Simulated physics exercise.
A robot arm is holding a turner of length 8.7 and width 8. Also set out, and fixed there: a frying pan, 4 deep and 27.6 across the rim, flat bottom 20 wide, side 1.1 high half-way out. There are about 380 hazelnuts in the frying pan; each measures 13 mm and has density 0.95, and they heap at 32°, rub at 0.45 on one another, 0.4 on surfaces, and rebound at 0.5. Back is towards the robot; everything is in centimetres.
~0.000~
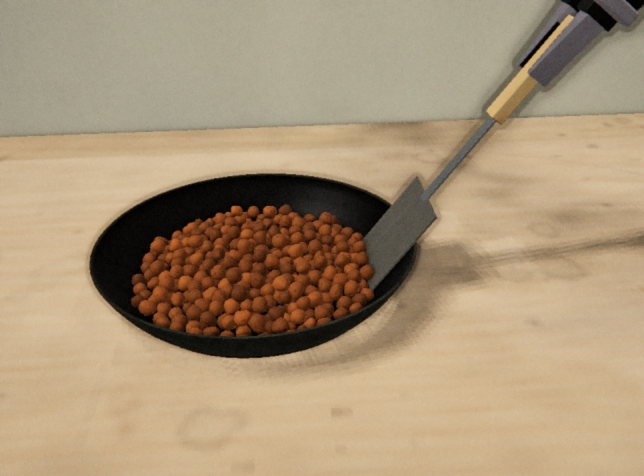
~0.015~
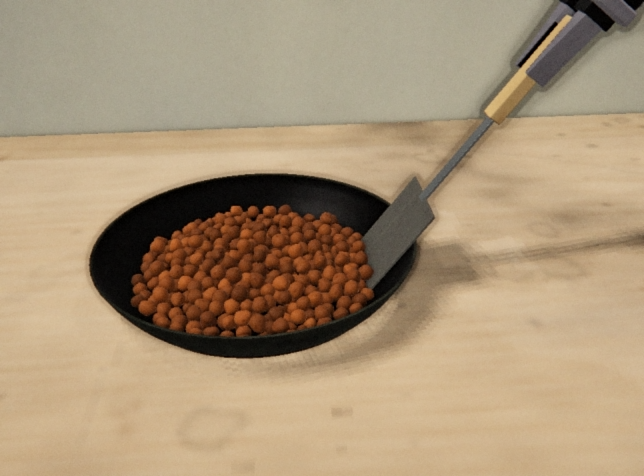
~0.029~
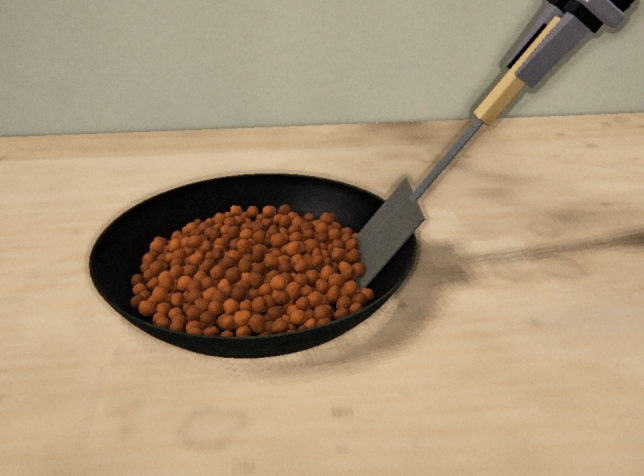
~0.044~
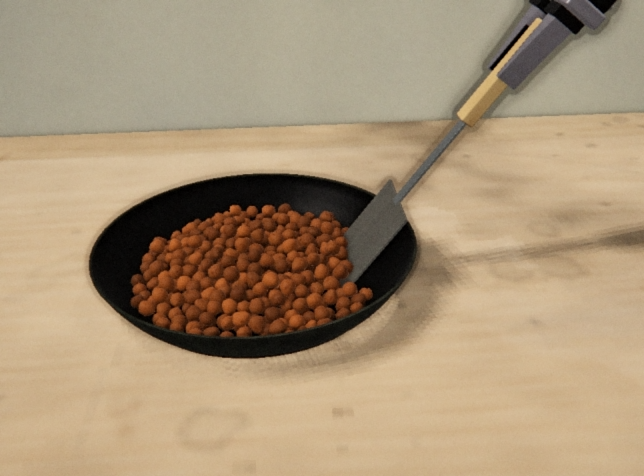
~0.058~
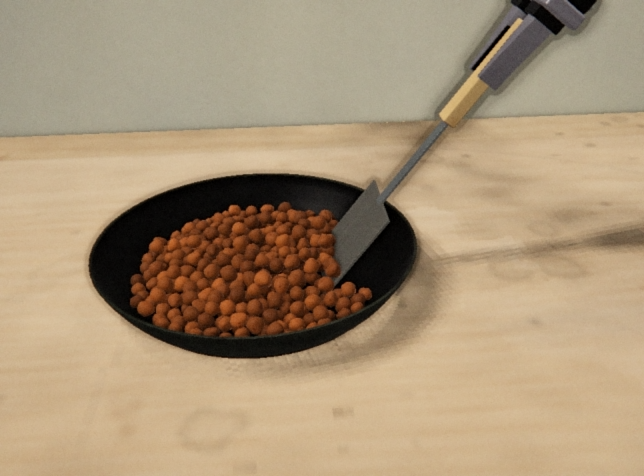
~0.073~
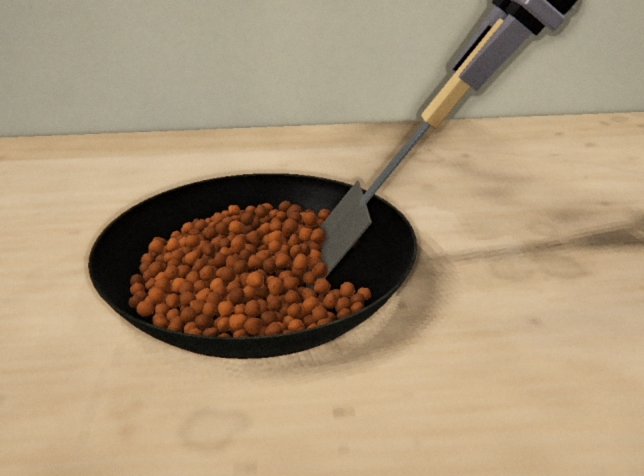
The footage shows a robot arm holding a turner at the right side of a black frying pan heaped with brown hazelnuts, then moving the blade left into the pan, pushing against the nuts and shifting some slightly.
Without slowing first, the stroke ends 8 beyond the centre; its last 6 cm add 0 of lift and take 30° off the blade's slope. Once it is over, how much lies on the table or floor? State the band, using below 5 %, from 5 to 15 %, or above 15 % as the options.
It falls below 5 %.
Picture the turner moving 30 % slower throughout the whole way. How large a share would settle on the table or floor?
Then about 0 per cent.
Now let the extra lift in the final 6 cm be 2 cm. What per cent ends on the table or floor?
Some 5 in a hundred.
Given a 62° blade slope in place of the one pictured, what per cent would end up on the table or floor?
Around 5 in a hundred.
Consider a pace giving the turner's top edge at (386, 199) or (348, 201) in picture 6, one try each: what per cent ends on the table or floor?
Roughly 0 per cent, then roughly 5 per cent.
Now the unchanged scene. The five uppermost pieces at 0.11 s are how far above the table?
About 6 cm.
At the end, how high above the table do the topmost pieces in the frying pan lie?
About 5.5 cm above the table.
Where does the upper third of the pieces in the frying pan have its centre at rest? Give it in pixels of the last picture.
It is centred near (154, 254).
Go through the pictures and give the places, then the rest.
In the first picture, the turner top edge at (426, 196), sloping 53°; upper third of the load around (258, 258), from x 140 to 365, top at y 210; 377 in the frying pan.
In the second picture, the turner top edge at (425, 196), sloping 53°; upper third of the load around (259, 257), from x 140 to 365, top at y 210.
In the third picture, the turner top edge at (415, 197), sloping 53°; upper third of the load around (260, 256), from x 140 to 365, top at y 210.
In the fourth picture, the turner top edge at (398, 199), sloping 53°; upper third of the load around (258, 255), from x 140 to 365, top at y 210.
In the fifth picture, the turner top edge at (381, 199), sloping 53°; upper third of the load around (256, 254), from x 135 to 365, top at y 210.
In the sixth picture, the turner top edge at (364, 200), sloping 53°; upper third of the load around (261, 250), from x 135 to 365, top at y 210; 377 in the frying pan.
After 0.11 s, sloping 53°, highest piece 6 above the table; 377 in the frying pan.
After 0.15 s, sloping 43°, highest piece 7 above the table; 377 in the frying pan.
After 0.37 s, sloping 23°, highest piece 5 above the table; 373 in the frying pan, 4 on the table or floor.
After 1.42 s, sloping 23°, highest piece 5 above the table; 373 in the frying pan, 4 on the table or floor.
In the end, 373 in the frying pan, 4 on the table or floor. That is 1 % on the table or floor.
